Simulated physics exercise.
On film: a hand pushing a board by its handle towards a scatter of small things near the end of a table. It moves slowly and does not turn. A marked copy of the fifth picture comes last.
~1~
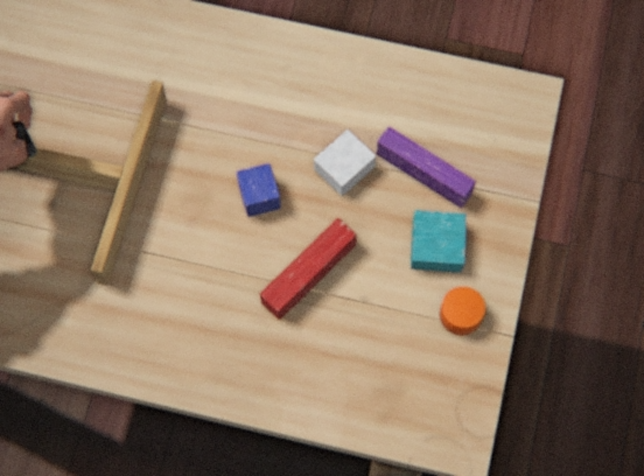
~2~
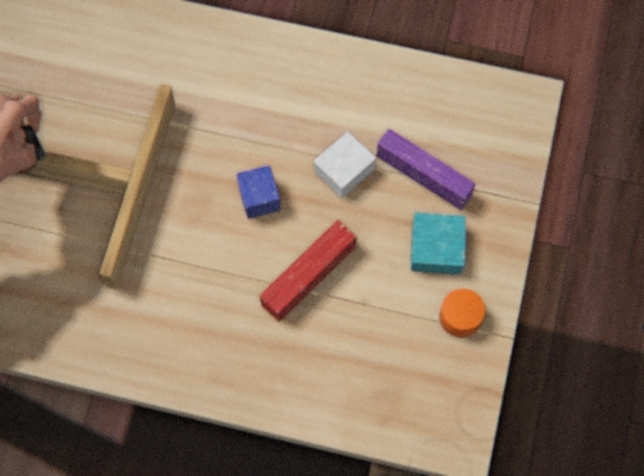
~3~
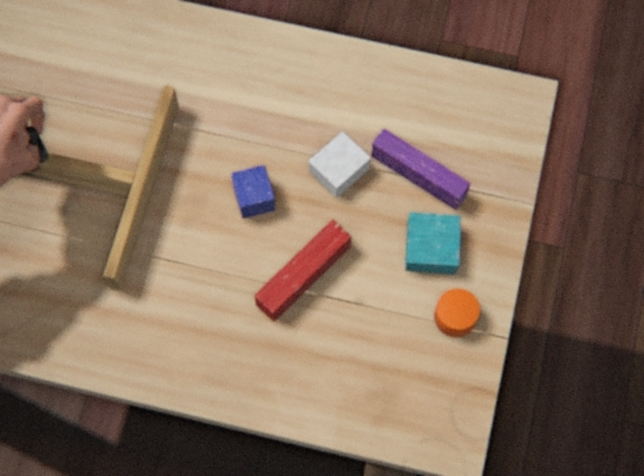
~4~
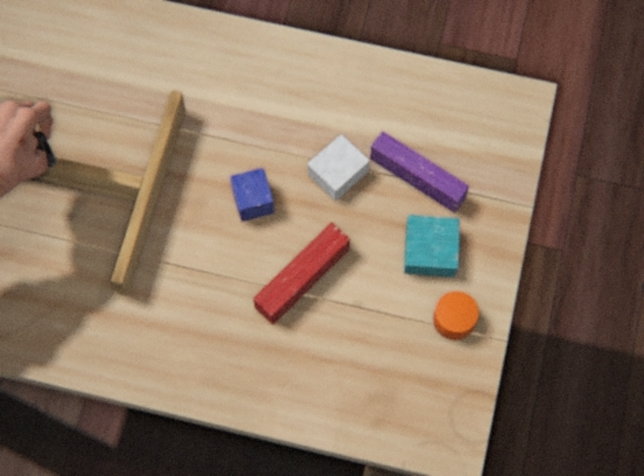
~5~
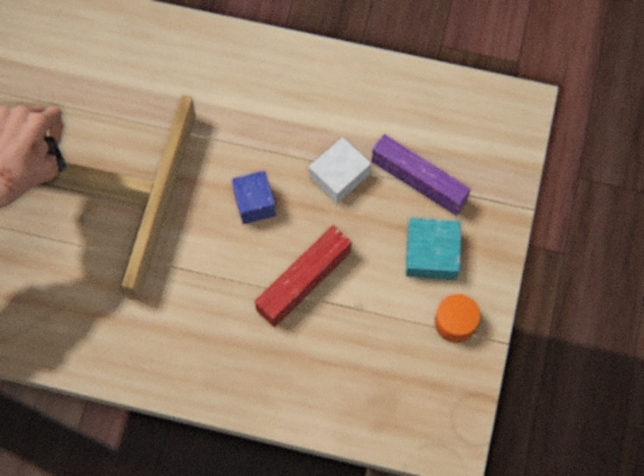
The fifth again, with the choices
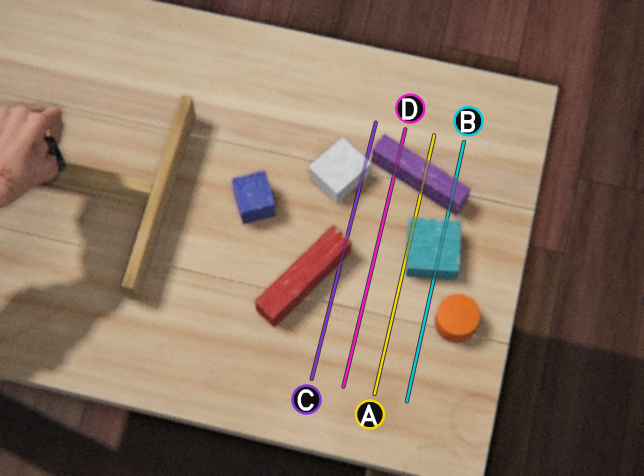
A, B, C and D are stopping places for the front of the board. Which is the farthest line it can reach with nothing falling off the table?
Stop at B.
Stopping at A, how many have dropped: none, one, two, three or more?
By then, none.
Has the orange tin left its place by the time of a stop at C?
By then, no.
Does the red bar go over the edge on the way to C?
No.
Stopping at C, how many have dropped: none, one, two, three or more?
By then, none.
On the copy, A at (406, 259); B at (437, 266); C at (345, 246); D at (376, 253).
On B. First, board (257, 211); blue block (285, 211); orange tin (457, 319).
Then, board (356, 233); turquoise block (449, 246); purple bar (436, 166).
Finally, board (435, 251); turquoise block (512, 243); orange tin (490, 335); nothing has fallen.
By contrast, A is safe but short; C is safe but short; D is safe but short.
